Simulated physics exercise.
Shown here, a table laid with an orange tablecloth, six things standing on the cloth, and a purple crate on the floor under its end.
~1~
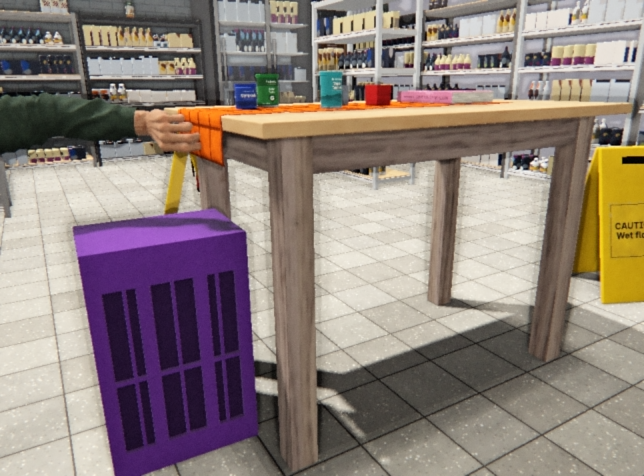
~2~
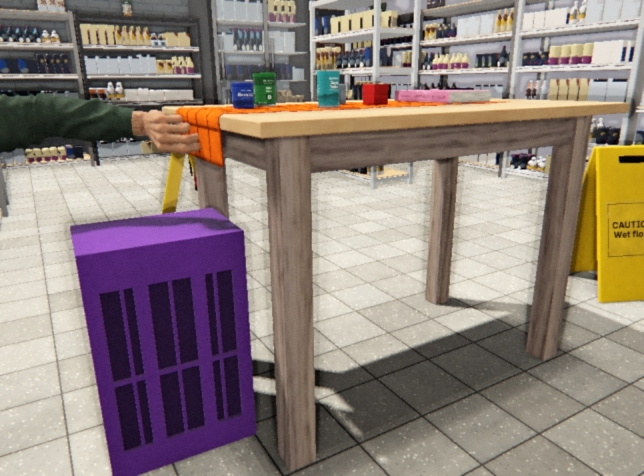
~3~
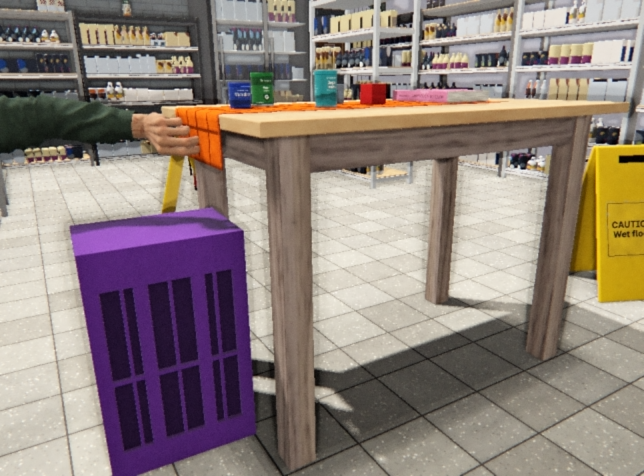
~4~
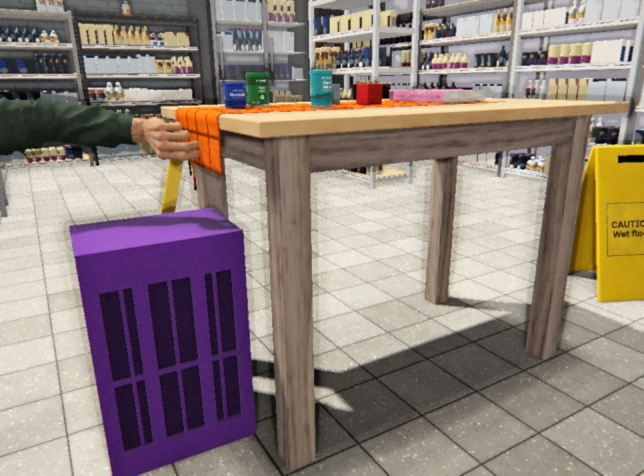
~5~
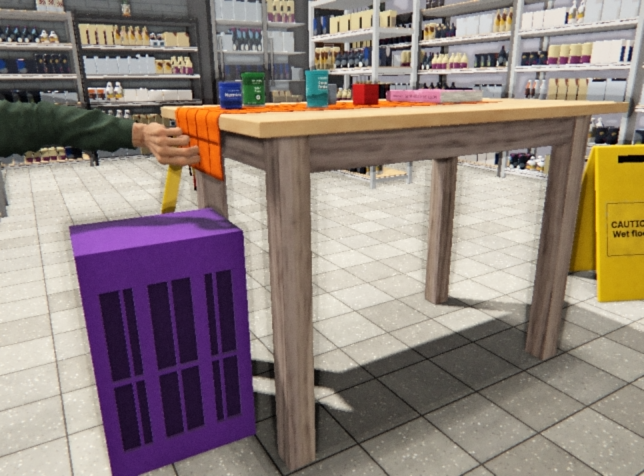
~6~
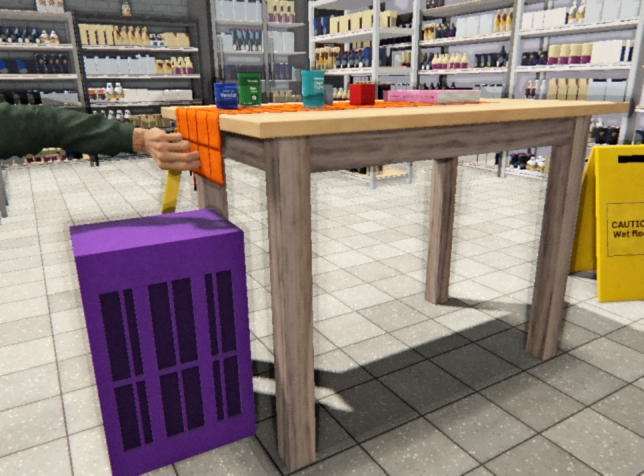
In a store aisle, a hand slowly drawing an orange cloth left over a table's end, small coloured items shifting with it.
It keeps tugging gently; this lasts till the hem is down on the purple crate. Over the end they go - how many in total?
One in total.
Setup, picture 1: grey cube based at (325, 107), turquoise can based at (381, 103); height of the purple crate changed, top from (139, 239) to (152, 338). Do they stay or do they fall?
As for the grey cube, it leaves the top; as for the turquoise can, it stays in place.
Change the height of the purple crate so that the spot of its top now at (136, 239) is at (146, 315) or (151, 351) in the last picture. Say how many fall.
First case 3, second case 4.
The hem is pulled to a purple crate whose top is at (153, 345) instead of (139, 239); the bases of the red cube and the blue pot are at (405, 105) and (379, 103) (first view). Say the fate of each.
First the red cube: It is still up there. Then the blue pot: It is still up there.
A little later, hem on the crate; blue pot gone.
When it is over, hem on the crate; blue pot gone. The answer is one.
